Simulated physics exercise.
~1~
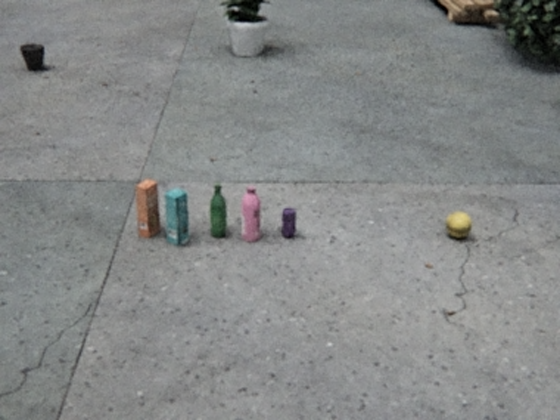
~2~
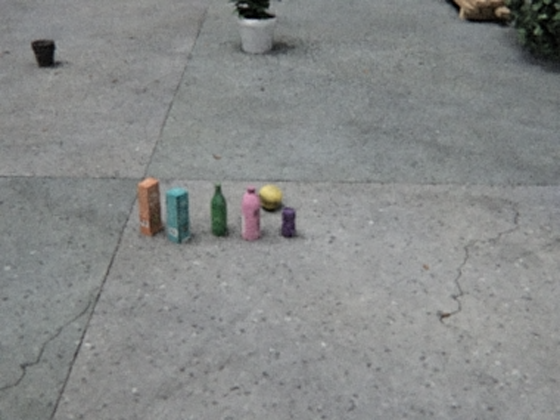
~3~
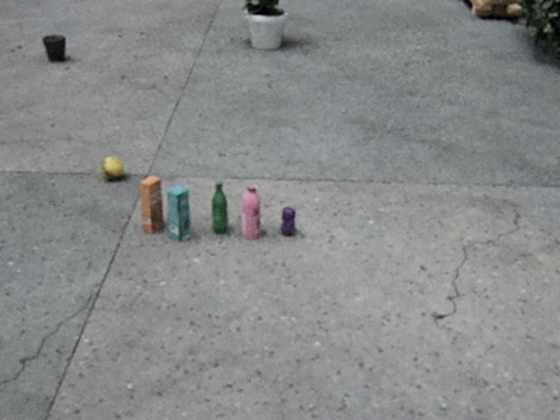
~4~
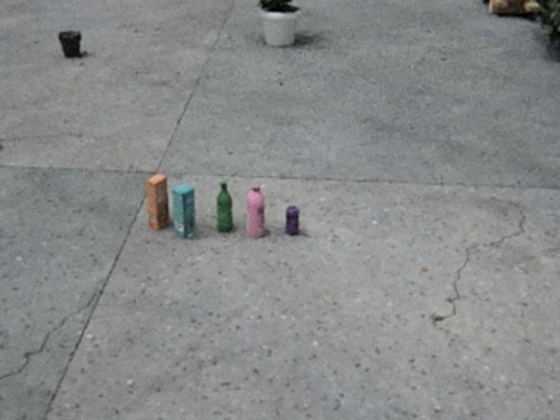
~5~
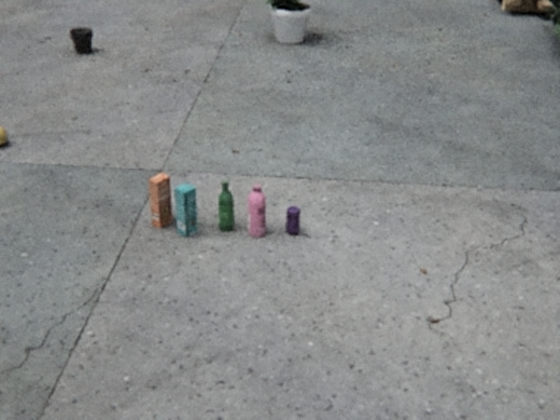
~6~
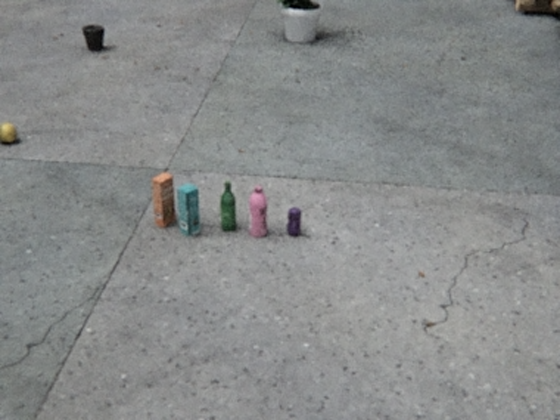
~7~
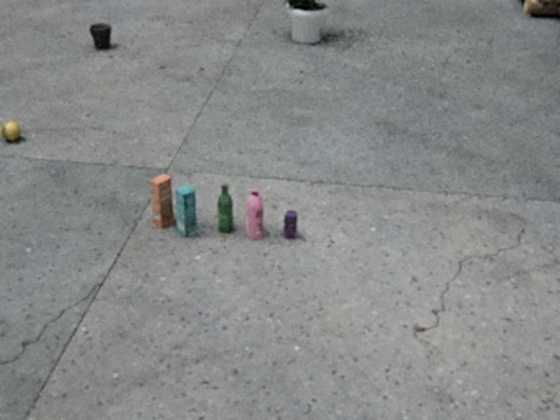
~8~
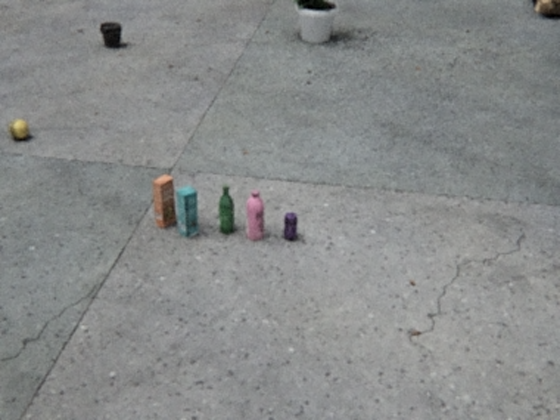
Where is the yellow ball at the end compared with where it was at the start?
At the start the yellow ball was to the right of the purple can, out on the open paving. By the end it was at the far left of the view, beyond the orange carton and farther back.
An orange carton, a turquoise carton, green and pink bottles and a purple can stood on grey paving as a yellow ball rolled left behind them, briefly left view, then reappeared at the far left, with all five still upright.
